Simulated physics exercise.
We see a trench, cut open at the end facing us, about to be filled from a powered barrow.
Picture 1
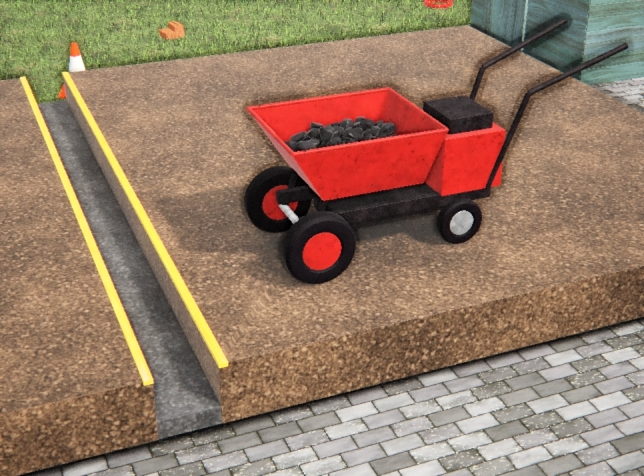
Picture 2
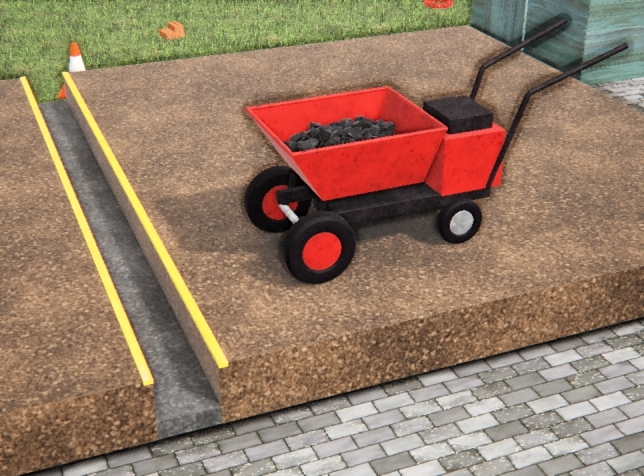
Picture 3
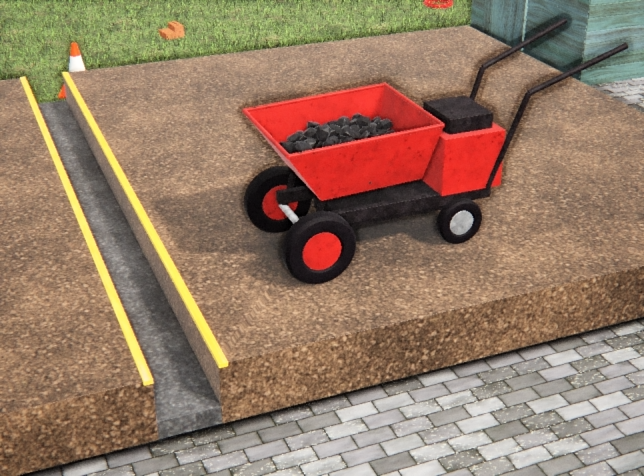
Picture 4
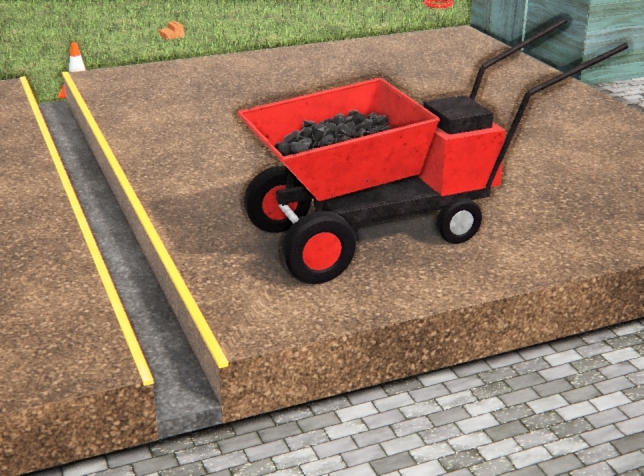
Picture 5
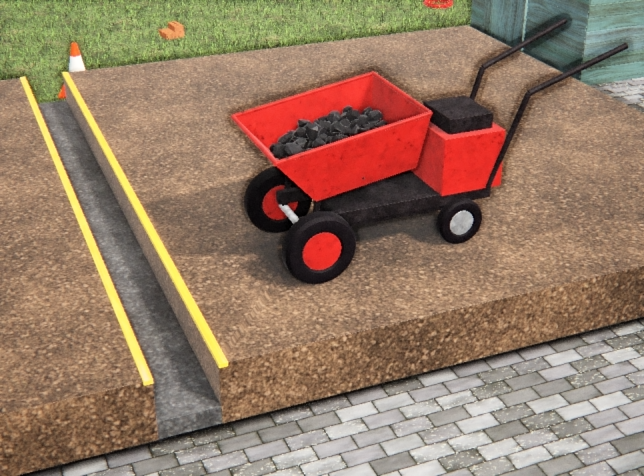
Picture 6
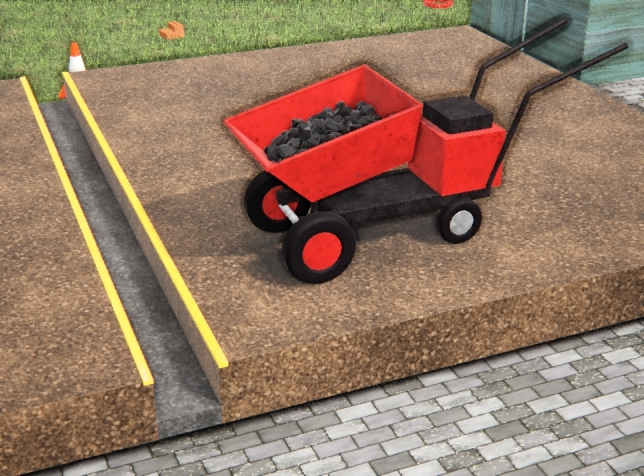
On a raised block of brown earth beside grey paving, seen from above at an angle, a narrow trench with yellow-edged sides runs back toward grass and an orange-and-white cone. To its right stands a red barrow with black handles, its skip holding dark lumps. The skip, level at first, slowly tilts a little toward the trench at left, while the wheels, the rest of the barrow and the camera stay still.
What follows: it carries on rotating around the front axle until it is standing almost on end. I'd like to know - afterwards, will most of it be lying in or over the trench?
Yes, most of it will.
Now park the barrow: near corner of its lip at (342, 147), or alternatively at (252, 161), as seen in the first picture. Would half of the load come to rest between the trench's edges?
The lesser portion first, the greater portion second.
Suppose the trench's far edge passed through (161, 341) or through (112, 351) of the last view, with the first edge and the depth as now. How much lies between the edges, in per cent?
The share would be 70 % first and 80 % second.
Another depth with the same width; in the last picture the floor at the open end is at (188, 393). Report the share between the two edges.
Something like 70 %.
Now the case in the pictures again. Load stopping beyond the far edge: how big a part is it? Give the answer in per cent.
About 0 per cent.
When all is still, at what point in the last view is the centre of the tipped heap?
Resting centre, last frame: Roughly (151, 312).
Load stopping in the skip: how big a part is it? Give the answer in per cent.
Close to 10 per cent, give or take.
Soon, skip tipped well over; all in the skip.
A while on, skip tipped steeply; nearly all in the skip; a stray few short of the trench; a stray few in or heaped over the trench; a stray few falling.
Towards the end, skip tipped right over; about a third in the skip; a small part short of the trench; about half in or heaped over the trench; a stray few falling.
Finally, skip tipped right over; a small part in the skip; a small part short of the trench; most in or heaped over the trench; none beyond it.
